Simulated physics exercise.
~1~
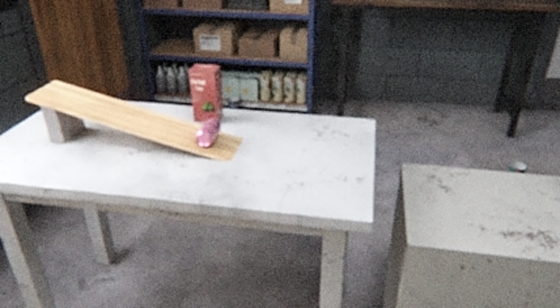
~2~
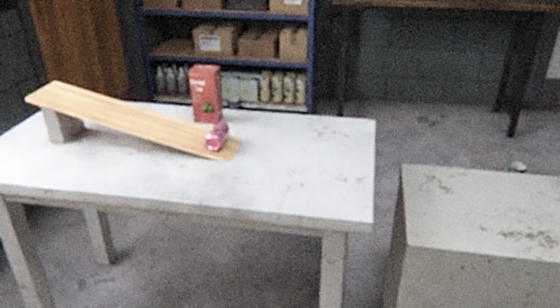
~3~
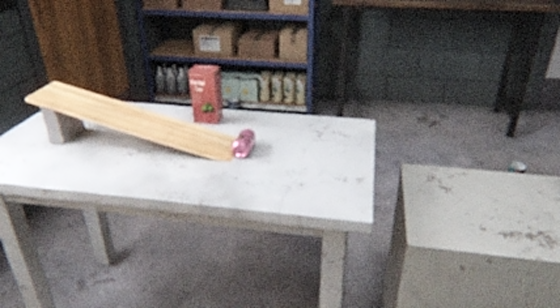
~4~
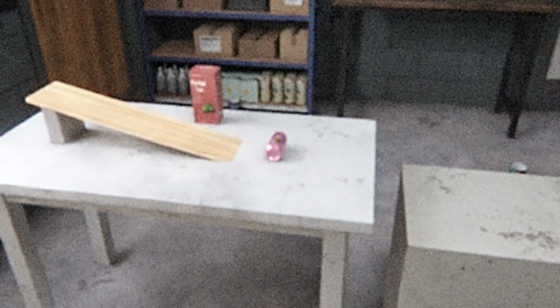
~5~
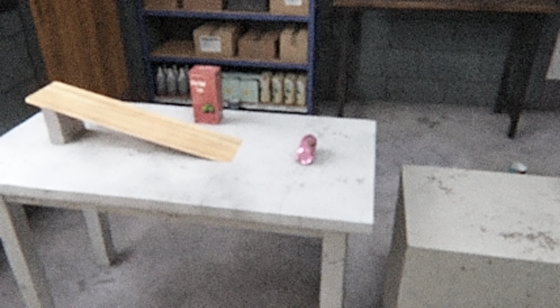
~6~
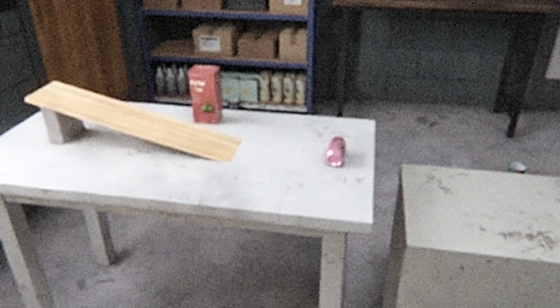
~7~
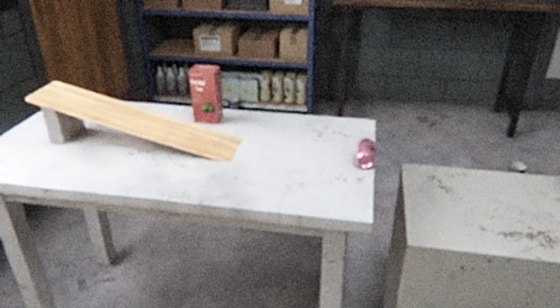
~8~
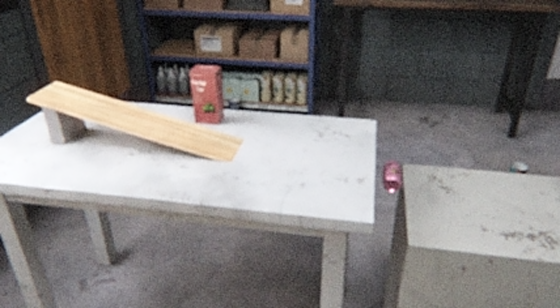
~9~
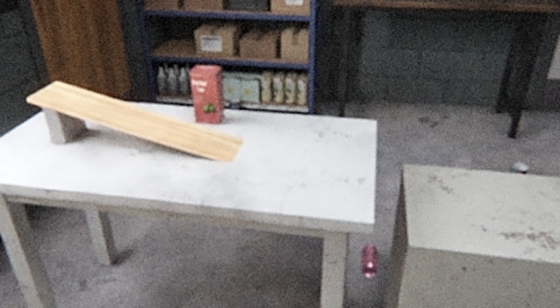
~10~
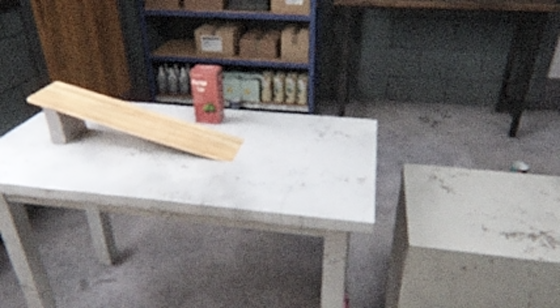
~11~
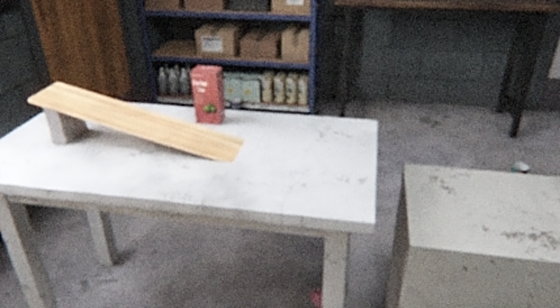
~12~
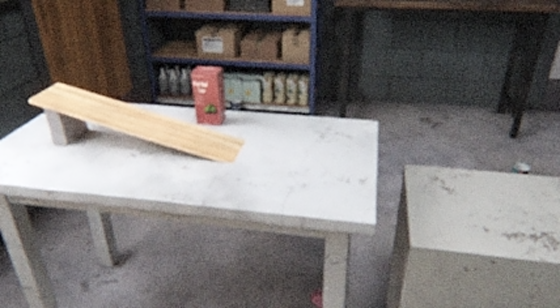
A pink can rolls off the ramp, crosses the white table and drops into the gap.
